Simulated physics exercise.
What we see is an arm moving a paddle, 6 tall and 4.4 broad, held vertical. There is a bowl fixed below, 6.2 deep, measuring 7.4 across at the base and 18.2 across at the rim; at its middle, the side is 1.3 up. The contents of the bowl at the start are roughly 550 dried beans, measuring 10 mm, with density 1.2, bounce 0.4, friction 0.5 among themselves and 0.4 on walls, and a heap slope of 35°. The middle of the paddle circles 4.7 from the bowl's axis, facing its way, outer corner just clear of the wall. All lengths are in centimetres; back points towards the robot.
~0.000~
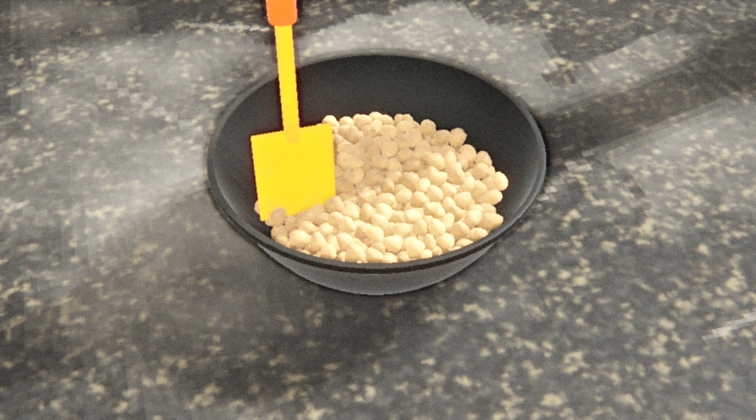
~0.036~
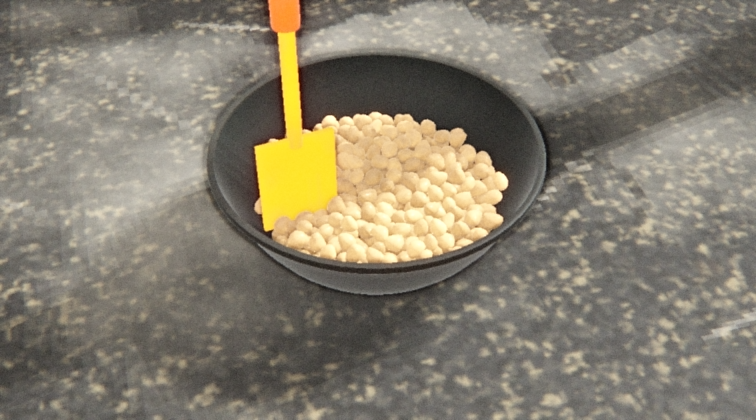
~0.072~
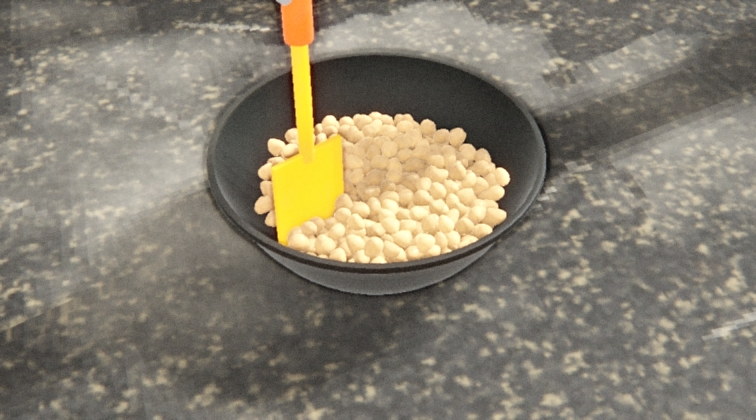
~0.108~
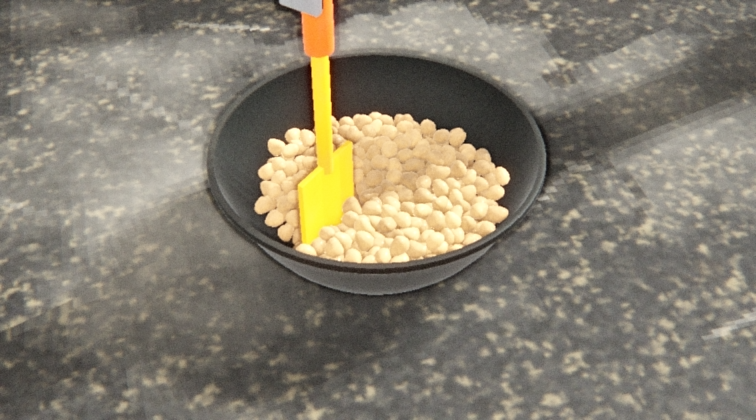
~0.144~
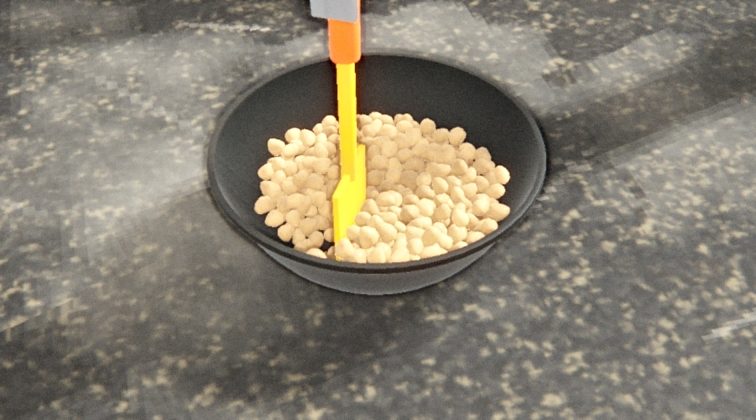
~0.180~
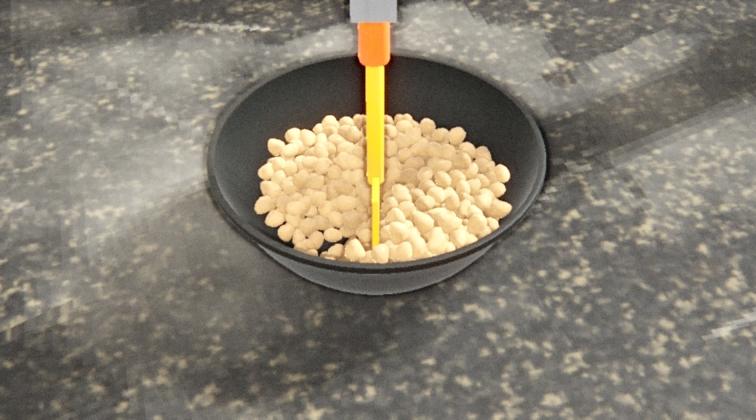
The clip opens on a dark bowl of pale beans on a speckled surface, a yellow paddle with an orange neck standing upright at the left. The paddle sweeps through the beans toward the front middle, turning until its blade appears edge-on, while the beans shift slightly around it.
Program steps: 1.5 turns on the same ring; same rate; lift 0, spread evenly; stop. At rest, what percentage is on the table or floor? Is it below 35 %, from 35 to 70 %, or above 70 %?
Below 35 %.
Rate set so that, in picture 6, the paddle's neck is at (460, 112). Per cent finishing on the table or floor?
Roughly 45 percent of it.
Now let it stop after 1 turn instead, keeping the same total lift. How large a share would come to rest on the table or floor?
Close to 15 in a hundred.
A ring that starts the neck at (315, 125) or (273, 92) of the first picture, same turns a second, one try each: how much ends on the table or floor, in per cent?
Near 10 per cent and near 10 per cent, in that order.
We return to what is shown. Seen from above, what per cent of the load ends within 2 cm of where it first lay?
10 %.
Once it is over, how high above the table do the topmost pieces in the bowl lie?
Height: Roughly 6.5 cm.
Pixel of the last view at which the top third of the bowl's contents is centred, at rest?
In the final view it lies around (421, 132).
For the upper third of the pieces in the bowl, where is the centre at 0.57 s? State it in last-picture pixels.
Around pixel (327, 111).
After 0.57 s, 257° round, highest piece 9 above the table; 510 in the bowl, 30 on the table or floor, 10 in flight or on the tool.
After 0.96 s, 79° round, highest piece 8 above the table; 457 in the bowl, 80 on the table or floor, 13 in flight or on the tool.
After 1.35 s, 180° round, highest piece 7 above the table; 431 in the bowl, 118 on the table or floor, 1 in flight or on the tool.
After 2.05 s, 180° round, highest piece 7 above the table; 431 in the bowl, 119 on the table or floor.
At rest, 431 in the bowl, 119 on the table or floor. That is 22 % on the table or floor.
